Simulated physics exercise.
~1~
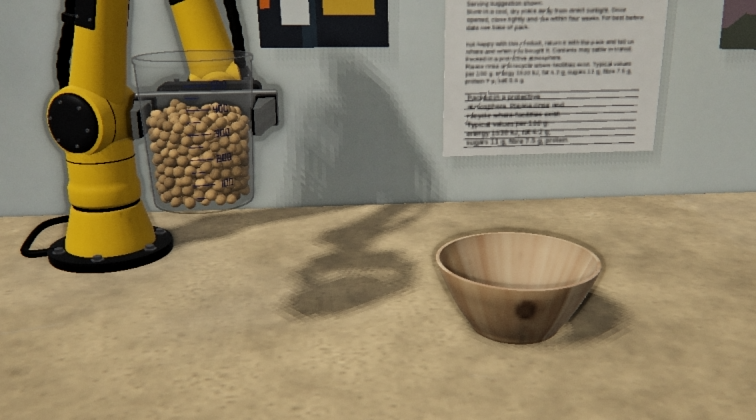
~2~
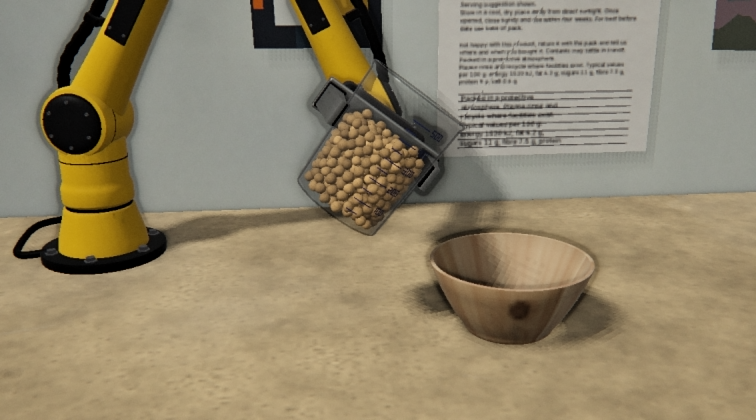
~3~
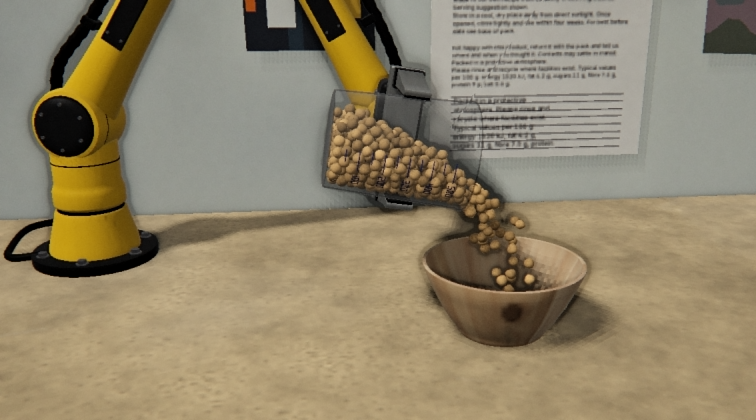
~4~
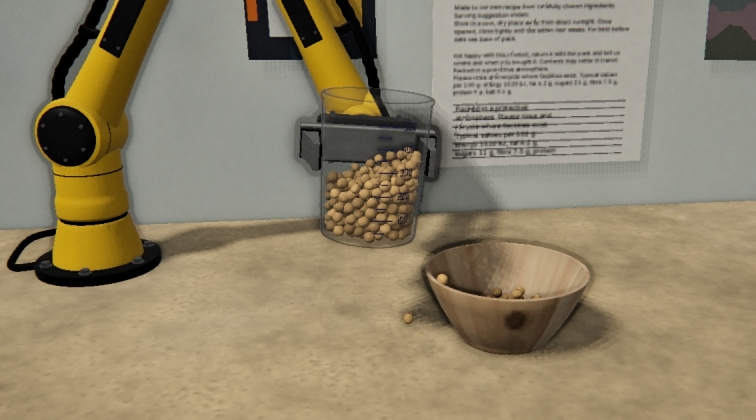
A yellow robot arm carried a clear tumbler of chickpeas to the right and tipped it over a wooden bowl, pouring some in, then swung it upright again, still holding plenty, while one chickpea lay on the table beside the bowl.
